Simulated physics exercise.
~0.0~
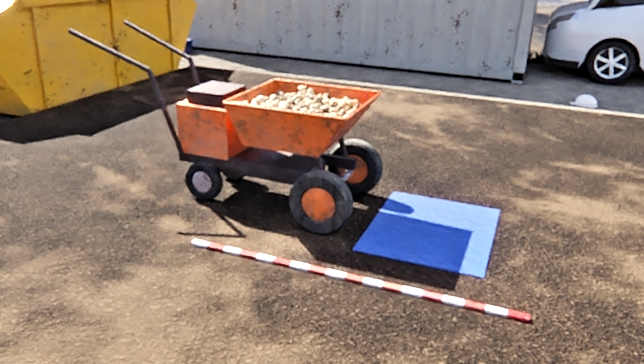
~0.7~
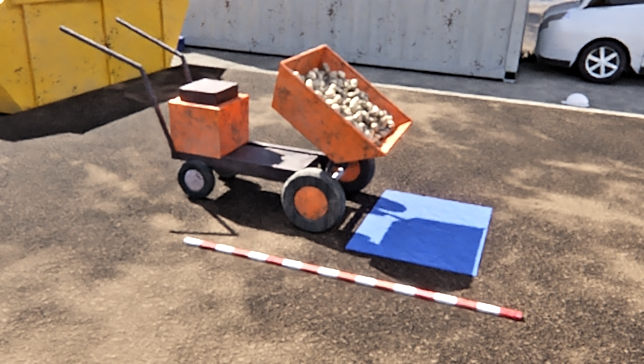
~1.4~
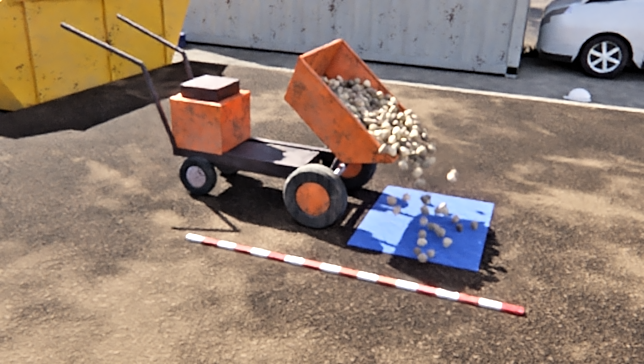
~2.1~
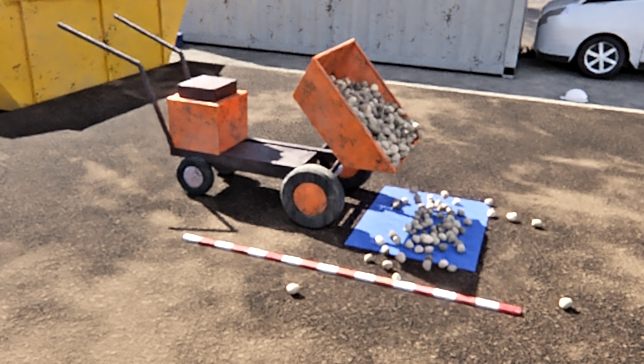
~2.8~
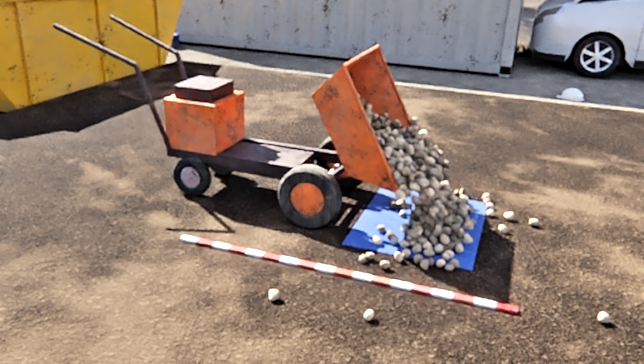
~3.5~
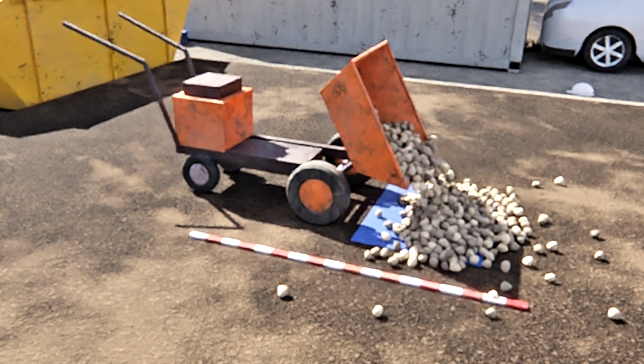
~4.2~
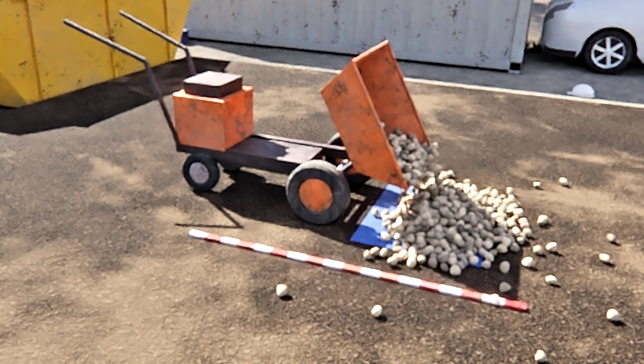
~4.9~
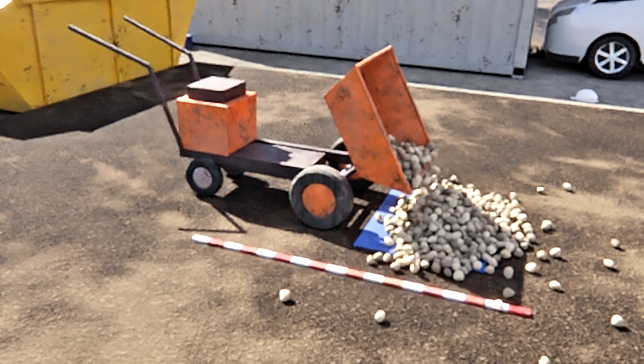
An orange tray heaped with round, pale stones sits level on a small wheeled barrow, with a blue sheet on the ground to its right and a red and white banded pole in front. The tray tips forward to the right, and the stones slide toward its lower edge. A few drop onto the sheet, then more follow, some rolling beyond it and past the pole. The tray tilts more steeply, and a thick stream pours out. Finally it stays steeply tipped, some stones still inside, above a broad heap covering much of the sheet, with strays scattered around.
